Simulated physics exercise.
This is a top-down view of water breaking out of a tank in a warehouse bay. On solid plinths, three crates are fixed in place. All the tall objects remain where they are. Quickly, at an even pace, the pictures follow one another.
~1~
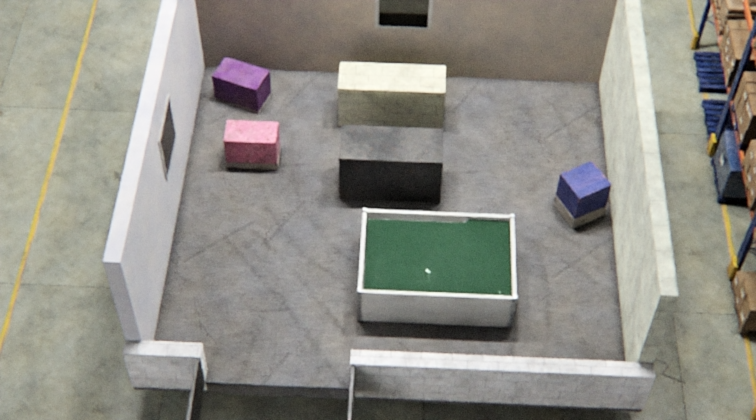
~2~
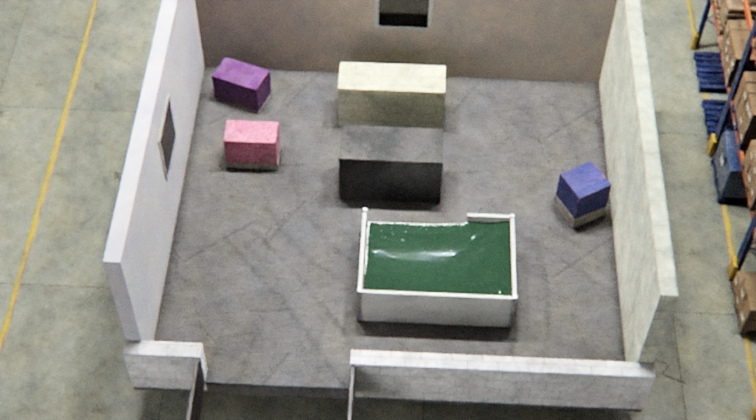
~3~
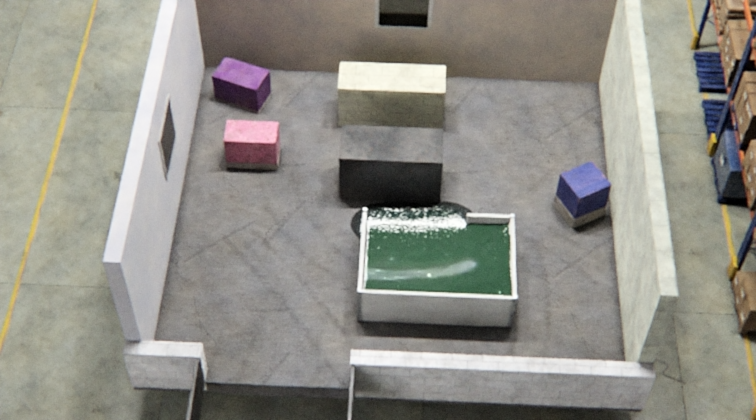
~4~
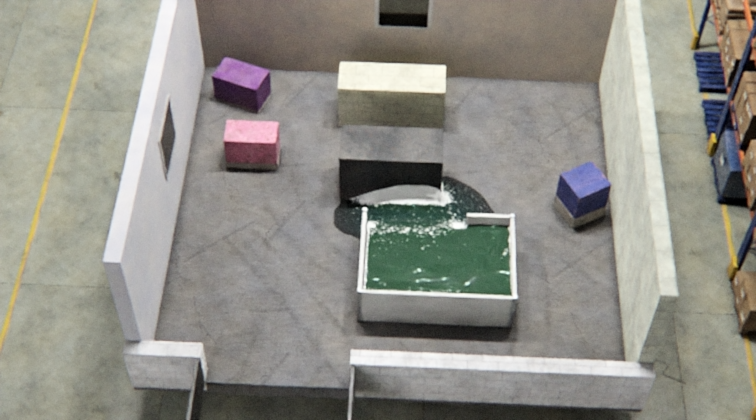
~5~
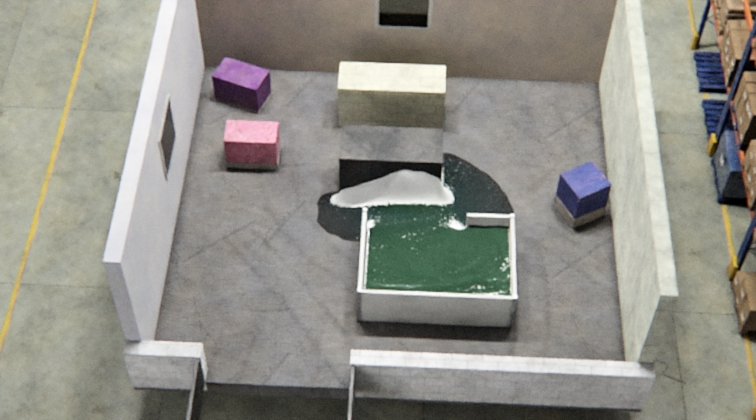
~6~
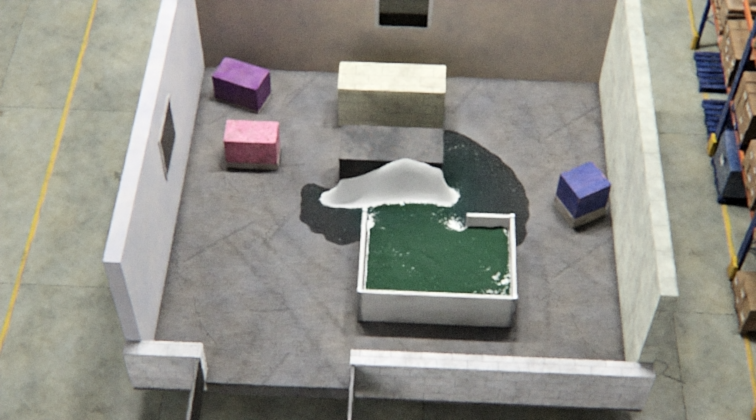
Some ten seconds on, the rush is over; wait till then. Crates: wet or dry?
Pink crate, dry; purple crate, wet; blue crate, dry.
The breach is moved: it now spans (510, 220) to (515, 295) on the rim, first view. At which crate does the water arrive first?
The crate marked blue.
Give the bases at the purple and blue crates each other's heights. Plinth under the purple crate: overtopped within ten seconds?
The purple one stays out of it.
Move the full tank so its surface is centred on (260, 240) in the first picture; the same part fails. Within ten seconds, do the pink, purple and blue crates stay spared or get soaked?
Crate by crate: Pink crate is overrun, purple crate is overrun, blue crate is missed.
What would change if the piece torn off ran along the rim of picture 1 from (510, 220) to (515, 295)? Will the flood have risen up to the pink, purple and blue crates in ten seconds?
In that case the pink crate is never flooded, the purple crate is flooded and the blue crate is flooded.
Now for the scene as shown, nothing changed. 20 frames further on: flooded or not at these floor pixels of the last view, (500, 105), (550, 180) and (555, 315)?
Status per point, in sequence: Waterlogged, then waterlogged, then unwetted.
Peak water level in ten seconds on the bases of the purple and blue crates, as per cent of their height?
Roughly 230 and 60 per cent respectively.
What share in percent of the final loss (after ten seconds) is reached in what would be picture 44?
I'd estimate some 35 per cent.
A moment on, water covers 30 % of the floor; the pink crate water round its plinth, the purple crate not reached, the blue crate water round its plinth.
Next, water covers 50 % of the floor; the pink crate water round its plinth, the purple crate not reached, the blue crate water round its plinth.
Then, water covers 60 % of the floor; the pink crate water round its plinth, the purple crate water round its plinth, the blue crate water round its plinth.
Later, water covers 90 % of the floor; the pink crate water round its plinth, the purple crate water round its plinth, the blue crate water round its plinth.
In the end, water covers 100 % of the floor; the pink crate stayed above the water, the purple crate was topped, the blue crate stayed above the water.
